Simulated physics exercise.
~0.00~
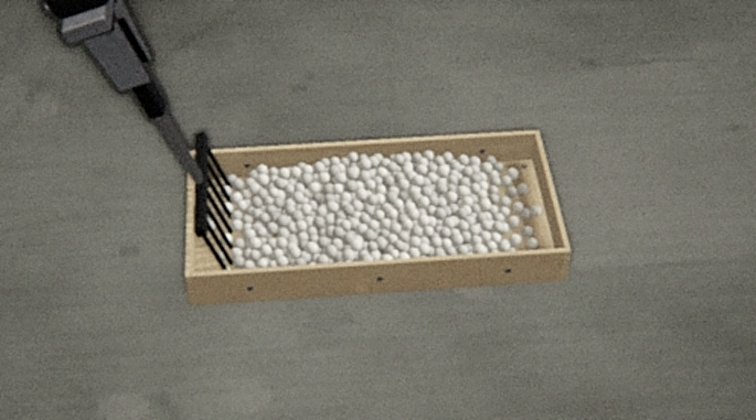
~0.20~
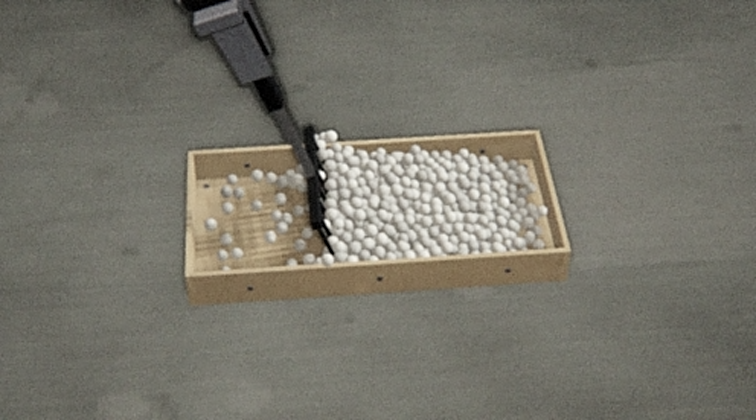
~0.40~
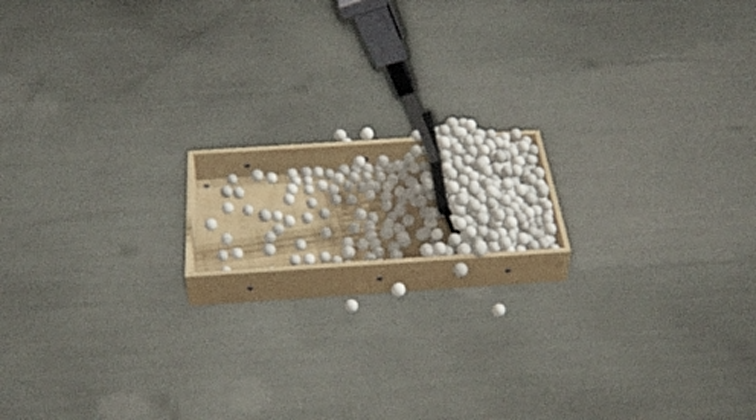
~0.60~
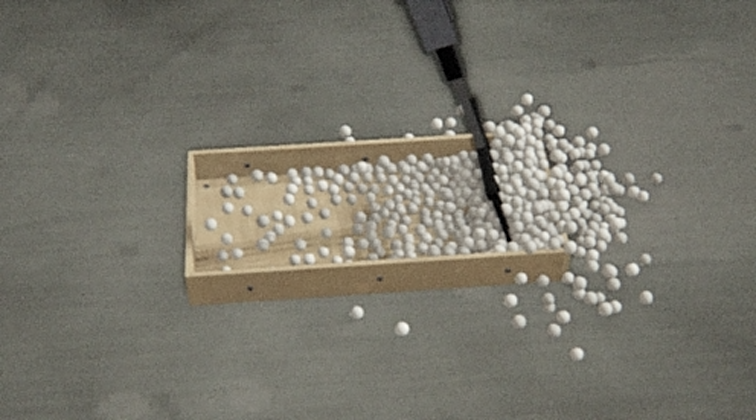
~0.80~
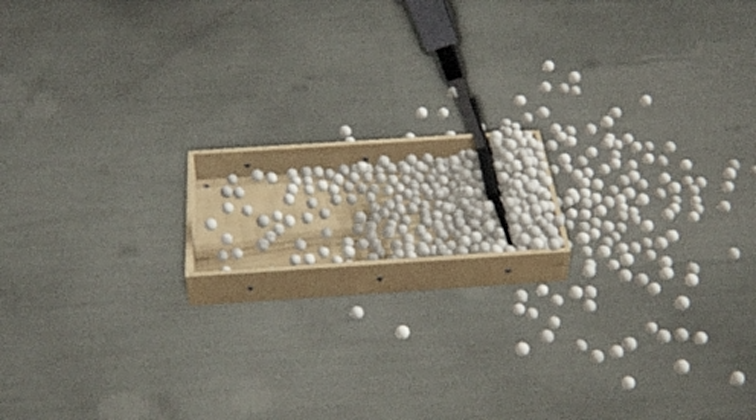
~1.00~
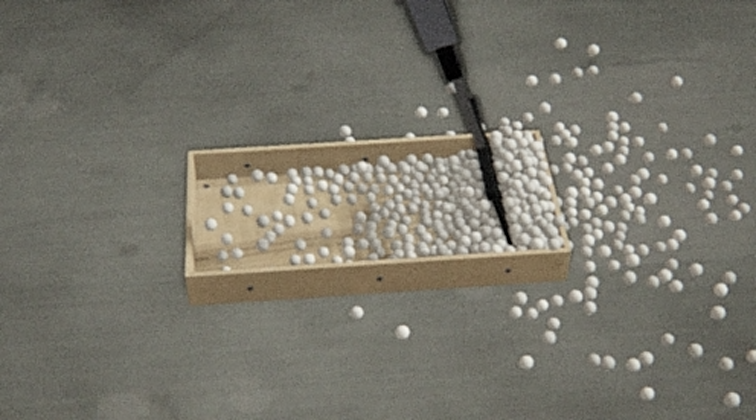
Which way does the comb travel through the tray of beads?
The comb travels to the right, pushing the beads toward that end of the tray.
